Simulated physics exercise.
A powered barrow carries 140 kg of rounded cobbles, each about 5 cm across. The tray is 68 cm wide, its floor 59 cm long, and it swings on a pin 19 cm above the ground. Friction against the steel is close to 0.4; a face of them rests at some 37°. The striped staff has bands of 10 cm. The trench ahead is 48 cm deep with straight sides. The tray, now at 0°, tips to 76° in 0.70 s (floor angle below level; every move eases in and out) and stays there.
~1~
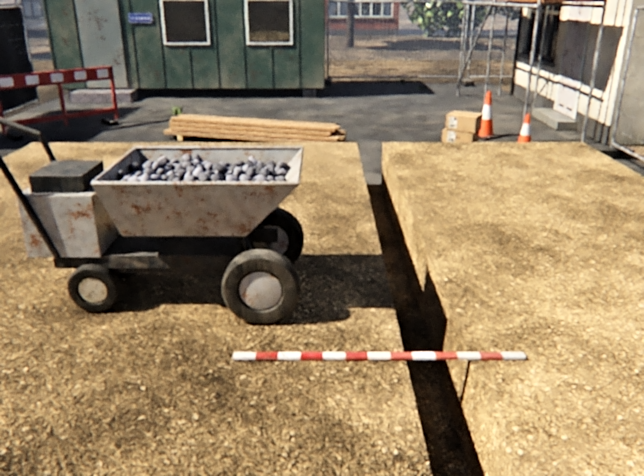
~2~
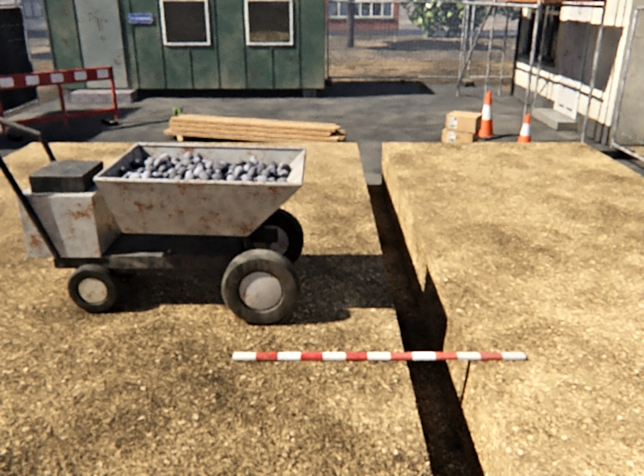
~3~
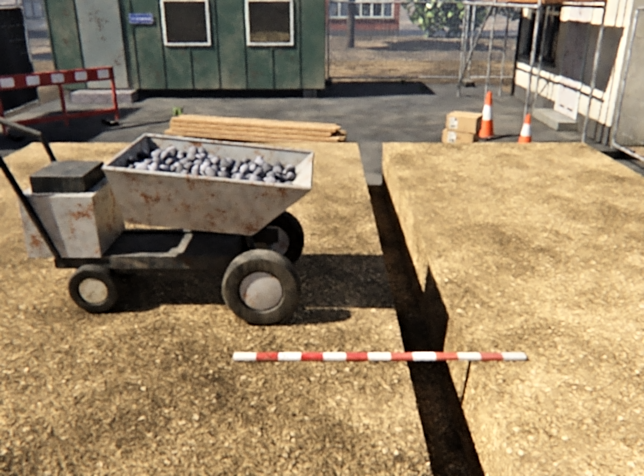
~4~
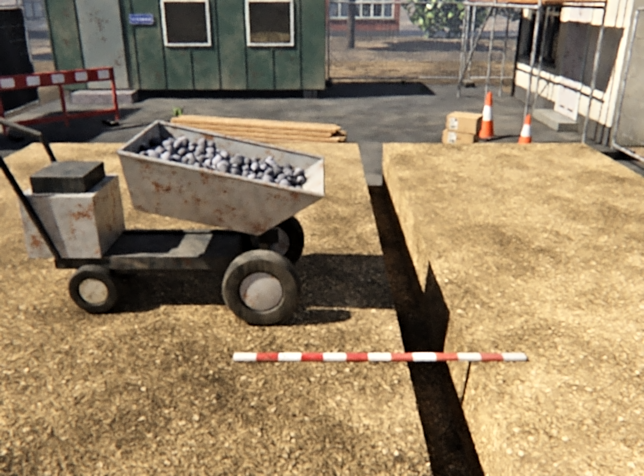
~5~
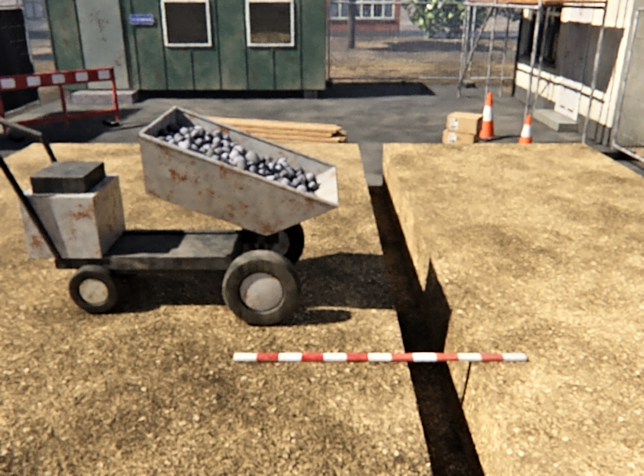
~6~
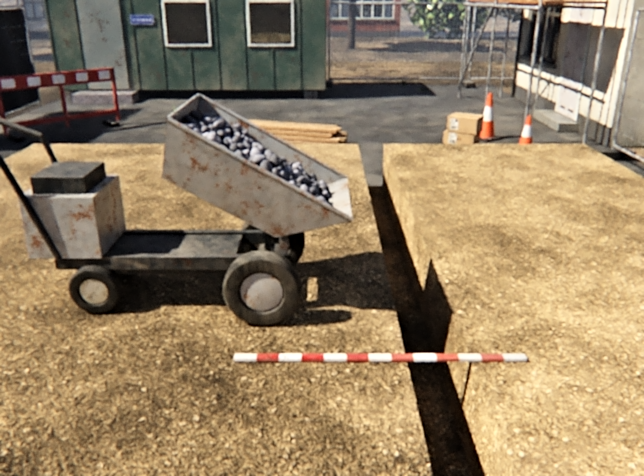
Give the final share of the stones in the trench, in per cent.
Some 88 per cent of it.
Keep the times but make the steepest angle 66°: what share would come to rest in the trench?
In that case some 80 per cent.
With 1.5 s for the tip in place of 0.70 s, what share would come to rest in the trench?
In that case some 100 per cent.
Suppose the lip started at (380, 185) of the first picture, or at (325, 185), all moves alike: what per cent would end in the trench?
Near 10 per cent from the first place, 65 from the second.
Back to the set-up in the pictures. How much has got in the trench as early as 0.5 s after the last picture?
Some 45 per cent.
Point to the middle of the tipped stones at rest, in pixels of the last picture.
Their middle is at about (420, 351).
Then, 0.2 s after the last picture the floor is at 64°, 100 % in the tray; the foremost stones are at (372, 250).
Then, 0.5 s after the last picture the floor is at 76°, 51 % in the tray, 3 % short of the trench, 46 % in the trench; the foremost stones are at (450, 329).
Then, 0.8 s after the last picture the floor is at 76°, 2 % in the tray, 3 % short of the trench, 84 % in the trench, 11 % past the trench; the foremost stones are at (560, 276).
Then, 2.8 s after the last picture the floor is at 76°, 0 % in the tray, 1 % short of the trench, 88 % in the trench, 11 % past the trench; the foremost stones are past the picture's edge.
